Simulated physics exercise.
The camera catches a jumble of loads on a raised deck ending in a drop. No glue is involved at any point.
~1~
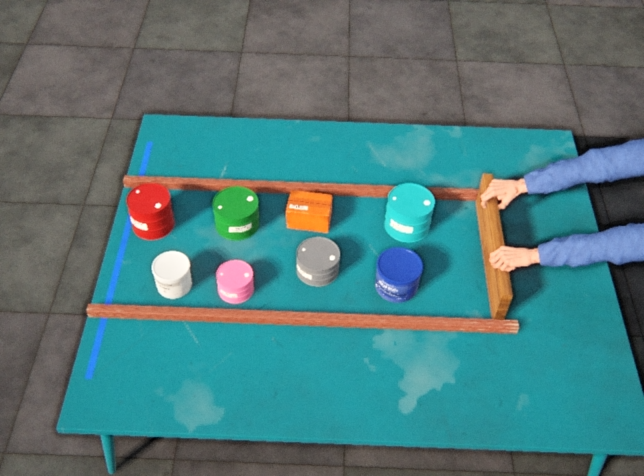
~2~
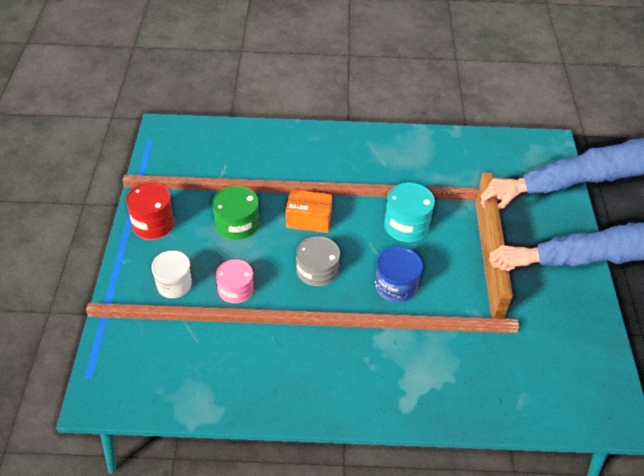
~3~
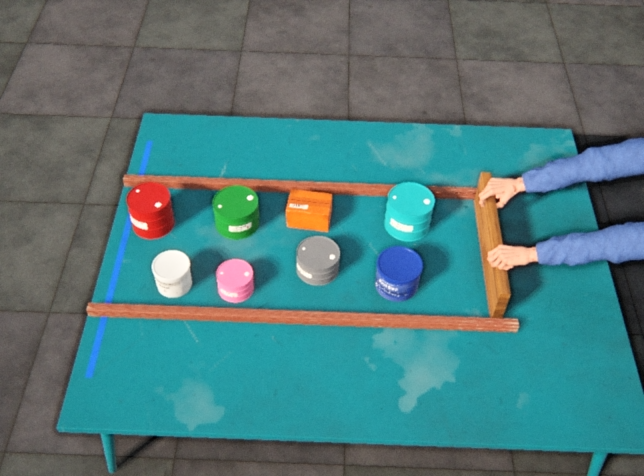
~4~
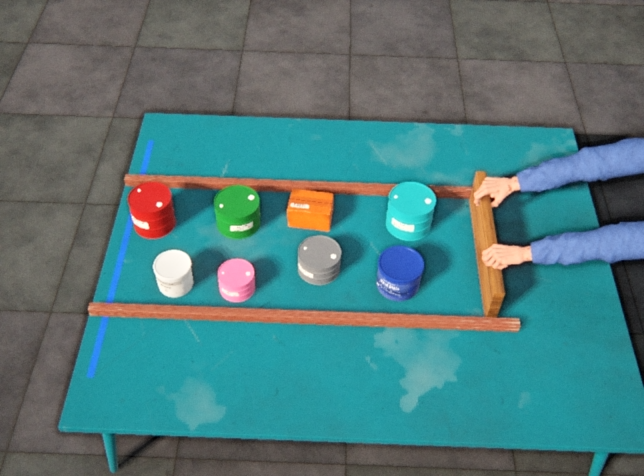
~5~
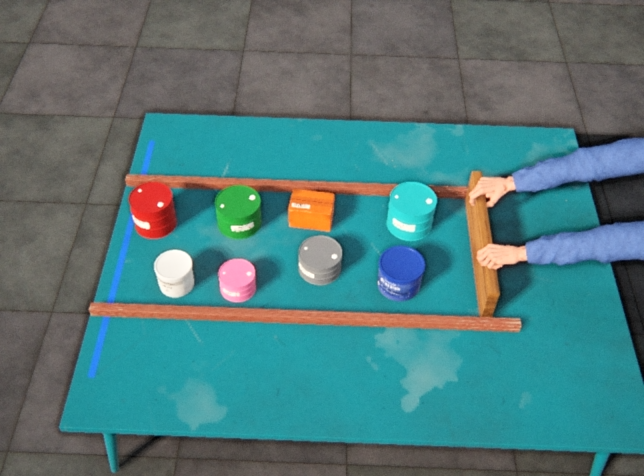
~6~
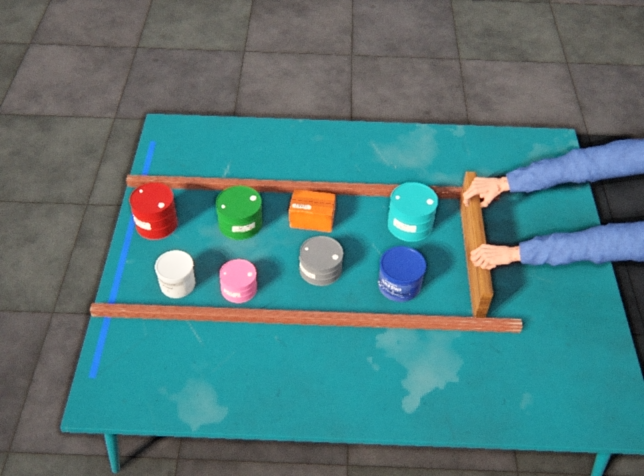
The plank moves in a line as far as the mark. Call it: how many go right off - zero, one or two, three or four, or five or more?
Five or more go off.
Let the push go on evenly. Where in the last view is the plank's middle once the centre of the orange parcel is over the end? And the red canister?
The middle is at (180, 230) when it's the orange parcel, and at (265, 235) when it's the red canister.
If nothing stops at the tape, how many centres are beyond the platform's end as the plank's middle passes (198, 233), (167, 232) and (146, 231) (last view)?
The counts are 2, 4 and 6, in that order.
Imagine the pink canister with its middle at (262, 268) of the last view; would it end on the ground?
Outcome for the pink canister: It drops.
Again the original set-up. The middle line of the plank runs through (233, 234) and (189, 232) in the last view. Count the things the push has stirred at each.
By the first moment it's 8, by the second it's 8.
Soon after, none off yet; red canister at rest near (154, 211); white pail at rest near (176, 275); green canister at rest near (240, 213).
Then, none off yet; red canister moved about its own width near (127, 212); white pail at rest near (176, 275); green canister moved about its own width near (169, 222).
Further on, one off so far; red canister on the ground near (103, 289); white pail moved well along near (101, 273); green canister tipped well over near (85, 242).
At rest, the number that fall off is five or more; fallen, turquoise canister, blue pail, grey canister, orange parcel, pink canister, green canister, white pail and red canister.
